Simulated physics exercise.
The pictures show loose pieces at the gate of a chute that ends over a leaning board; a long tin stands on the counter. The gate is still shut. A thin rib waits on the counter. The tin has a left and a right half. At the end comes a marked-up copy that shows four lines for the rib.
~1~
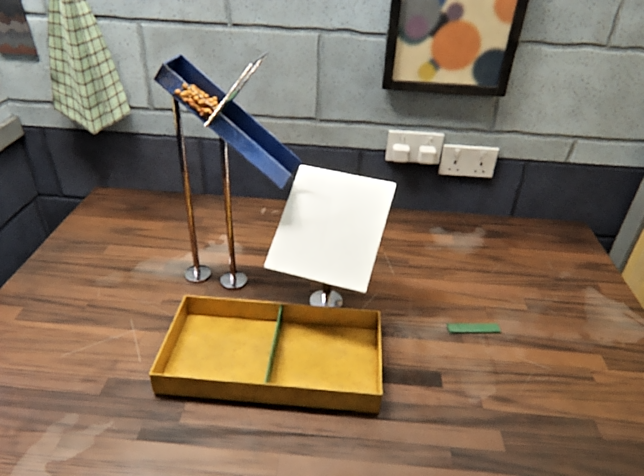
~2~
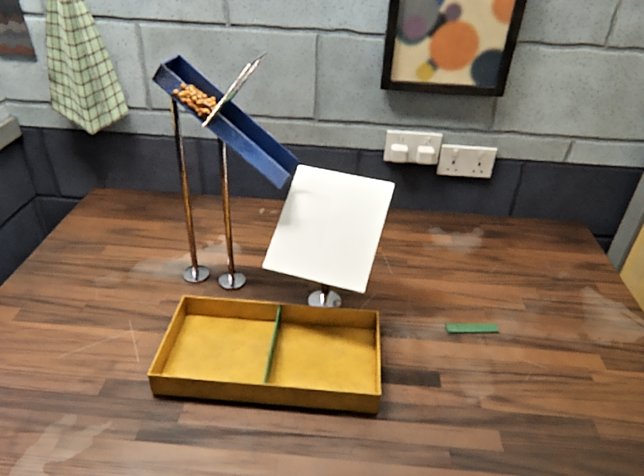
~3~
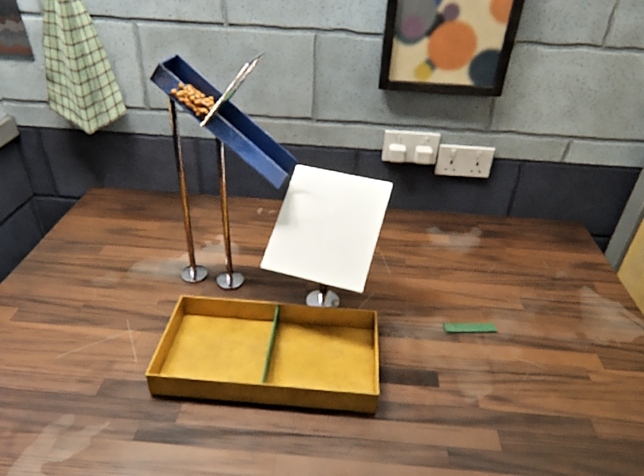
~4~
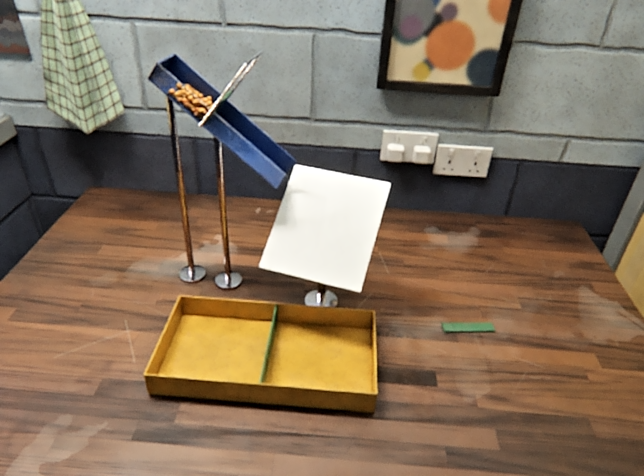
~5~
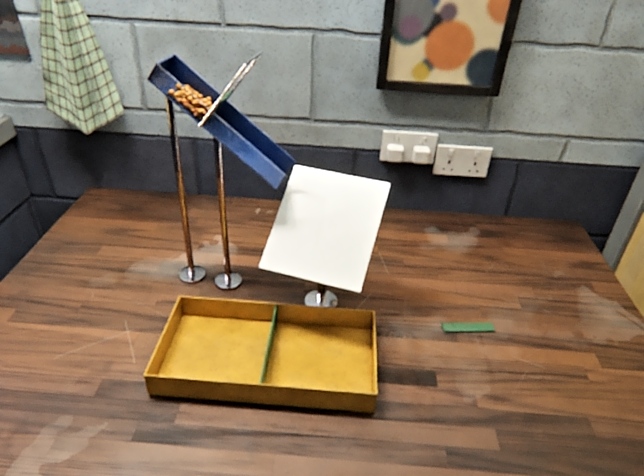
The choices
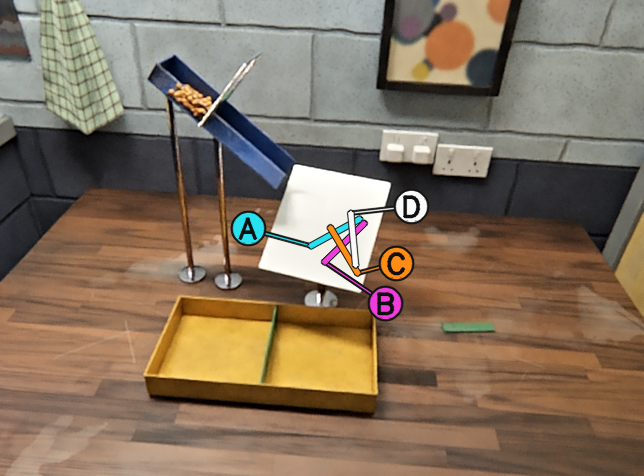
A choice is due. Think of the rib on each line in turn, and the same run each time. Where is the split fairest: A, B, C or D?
A.
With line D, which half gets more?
The right half.
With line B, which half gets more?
The right half.
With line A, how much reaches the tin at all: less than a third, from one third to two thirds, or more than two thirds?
It is more than two thirds.
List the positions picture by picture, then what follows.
The first frame shows load behind the gate (202, 102), roasted chickpeas; lip of the chute (286, 181), sloping fairly steeply.
The second frame shows middle of the board (329, 225), tilted fairly steeply; middle of its low edge (312, 279); of its high edge (345, 174).
The third frame shows front corners of the tin (146, 374) and (378, 394); front end of its middle wall (261, 384); gate still shut (224, 100).
The fourth frame shows middle of the load (196, 102); lip (281, 181).
The fifth frame shows middle of the load (196, 102); lip (281, 182).
On the marked copy, line A from (359, 219) to (310, 245); line B from (364, 223) to (324, 261); line C from (330, 227) to (357, 273); line D from (350, 213) to (355, 265).
With A, of what is caught, roughly a third in the left half, roughly two thirds in the right.
With B, of what is caught, about a tenth in the left half, the larger part in the right.
With C, of what is caught, about a tenth in the left half, almost all in the right.
With D, of what is caught, about a tenth in the left half, almost all in the right.
